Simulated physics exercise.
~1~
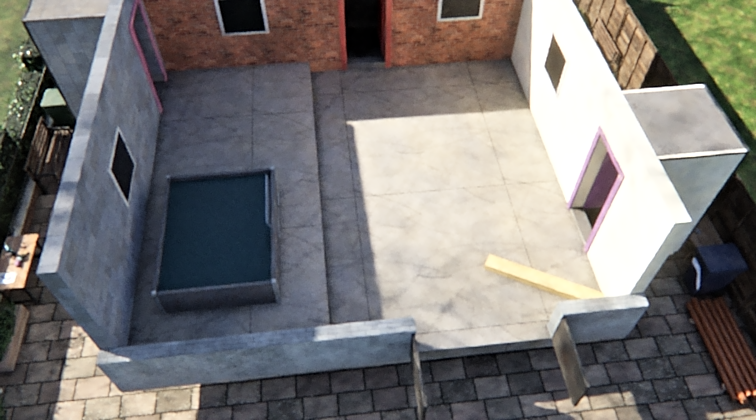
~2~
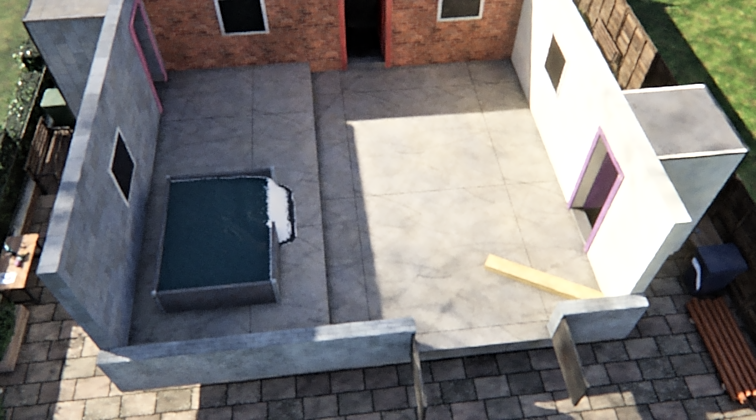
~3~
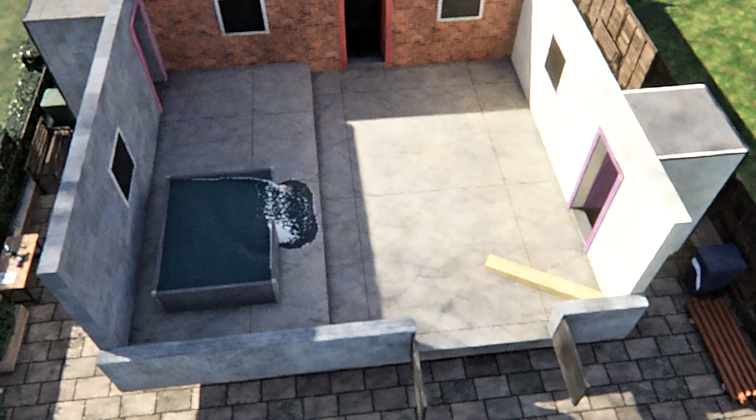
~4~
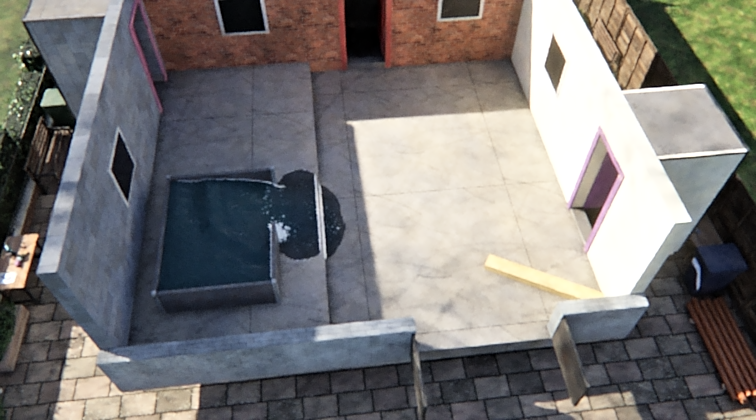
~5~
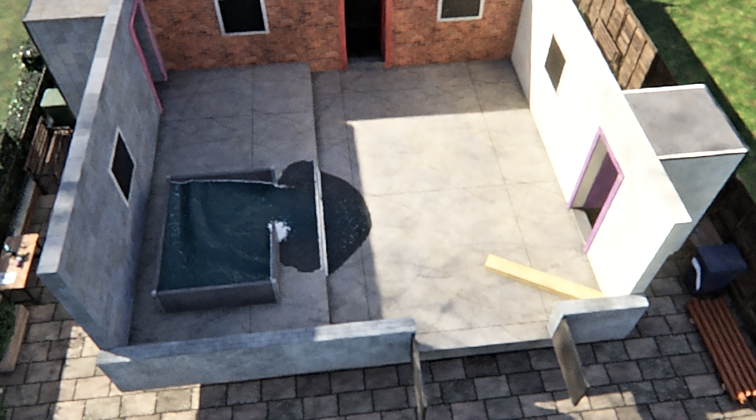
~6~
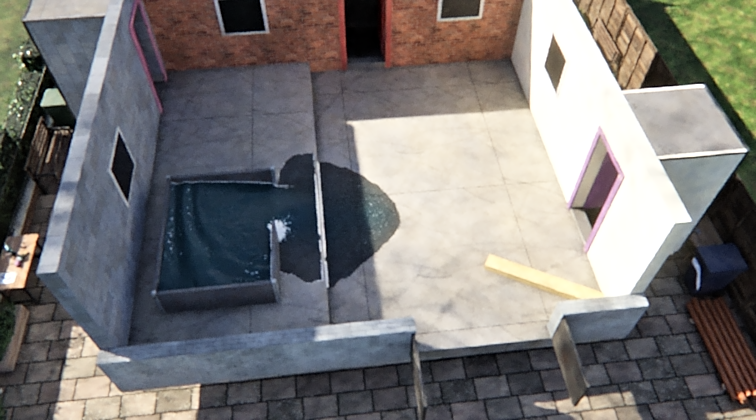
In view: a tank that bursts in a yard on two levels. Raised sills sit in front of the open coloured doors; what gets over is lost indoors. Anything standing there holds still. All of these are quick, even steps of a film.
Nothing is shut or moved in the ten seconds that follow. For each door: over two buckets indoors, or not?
In order: The purple door will get more than two buckets; the red door will get two buckets at most; the pink door will get two buckets at most.
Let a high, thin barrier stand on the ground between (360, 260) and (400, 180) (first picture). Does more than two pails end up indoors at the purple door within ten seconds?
The purple one falls short of the threshold.
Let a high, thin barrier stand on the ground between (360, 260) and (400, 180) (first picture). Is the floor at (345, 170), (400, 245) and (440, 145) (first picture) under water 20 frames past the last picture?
Submerged, untouched, submerged.
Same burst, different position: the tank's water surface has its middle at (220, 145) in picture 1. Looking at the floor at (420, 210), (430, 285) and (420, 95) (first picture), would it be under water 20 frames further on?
Result: Inundated; spared; inundated.
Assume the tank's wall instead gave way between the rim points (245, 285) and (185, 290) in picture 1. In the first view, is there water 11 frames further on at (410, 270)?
Soaked.
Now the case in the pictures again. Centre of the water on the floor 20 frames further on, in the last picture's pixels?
About (358, 216) in the last view.
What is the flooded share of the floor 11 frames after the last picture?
Close to 40 in a hundred, I think.
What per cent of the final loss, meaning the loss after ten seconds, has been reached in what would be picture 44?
About 55 per cent.
A moment on, water covers 20 % of the floor; the purple door not reached, the red door not reached, the pink door not reached.
Next, water covers 40 % of the floor; the purple door not reached, the red door not reached, the pink door not reached.
Then, water covers 55 % of the floor; the purple door over two buckets in, the red door not reached, the pink door not reached.
Later, water covers 55 % of the floor; the purple door far over two buckets in, the red door wet at the sill, nothing in, the pink door not reached.
In the end, water covers 60 % of the floor; the purple door far over two buckets in, the red door wet at the sill, nothing in, the pink door not reached.
